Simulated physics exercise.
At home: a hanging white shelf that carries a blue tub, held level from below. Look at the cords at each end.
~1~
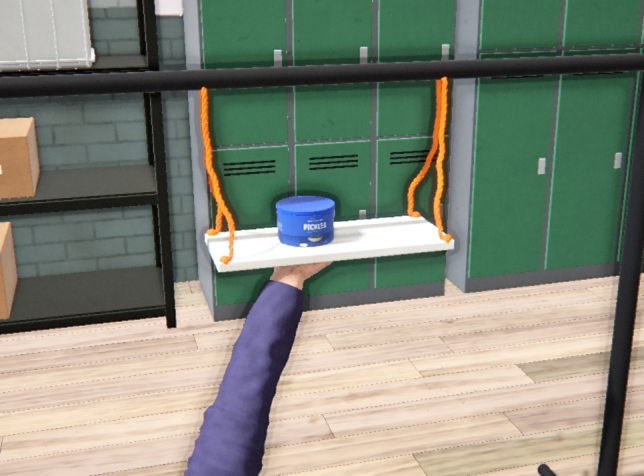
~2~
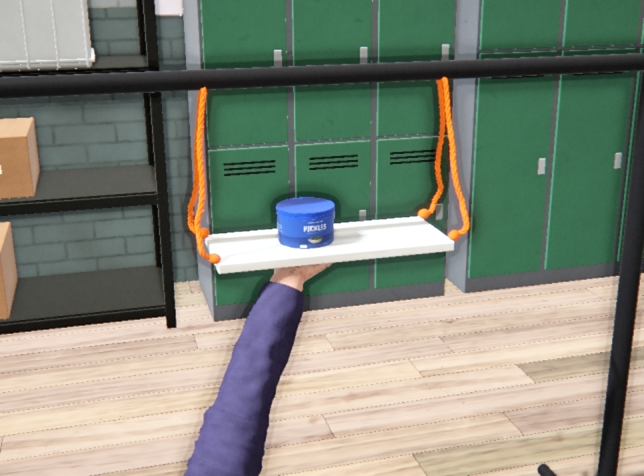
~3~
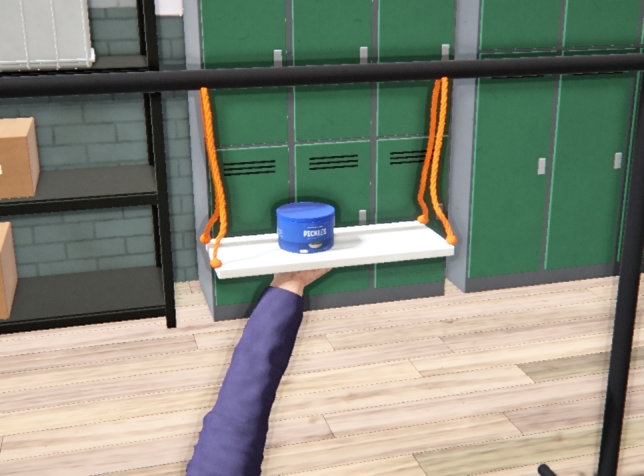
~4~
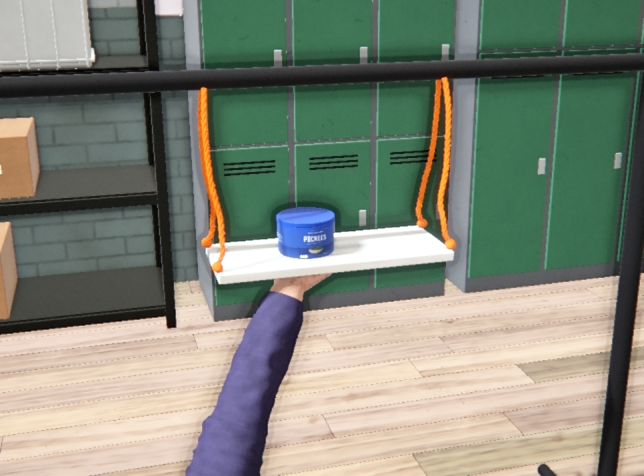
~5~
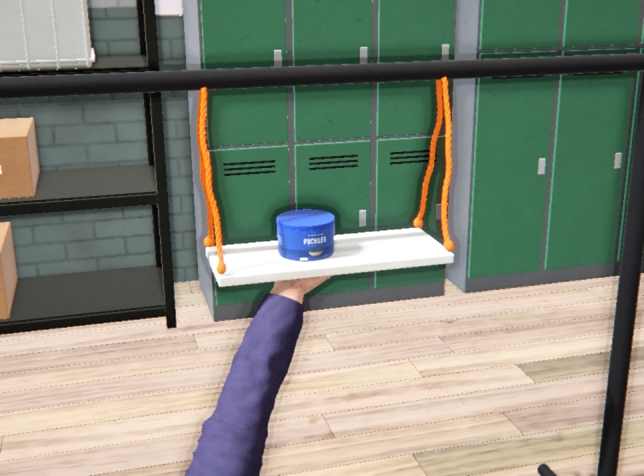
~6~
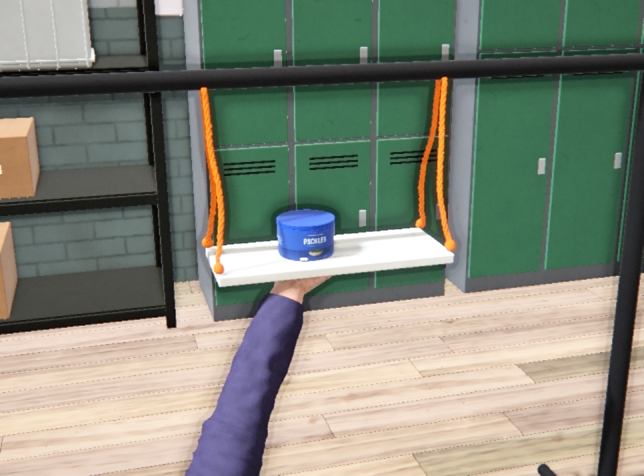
An arm in a purple sleeve reaches up from the bottom of a room with green lockers and a pale wood floor, seen from in front by a still camera. Its hand supports a white shelf carrying a blue tub, between orange cords hanging from a dark bar, with boxes on black shelving at left. The shelf and tub sink slightly, then stay nearly still as the bowed, swaying cords become almost straight.
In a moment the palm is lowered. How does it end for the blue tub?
Outcome: The blue tub remains aboard.
Then, 0.40 s on from there, board level; tub on the board near (306, 237).
Then, 0.88 s on from there, board level; tub on the board near (306, 238).
In the end, board level; tub on the board near (306, 238). The blue tub keeps its place.
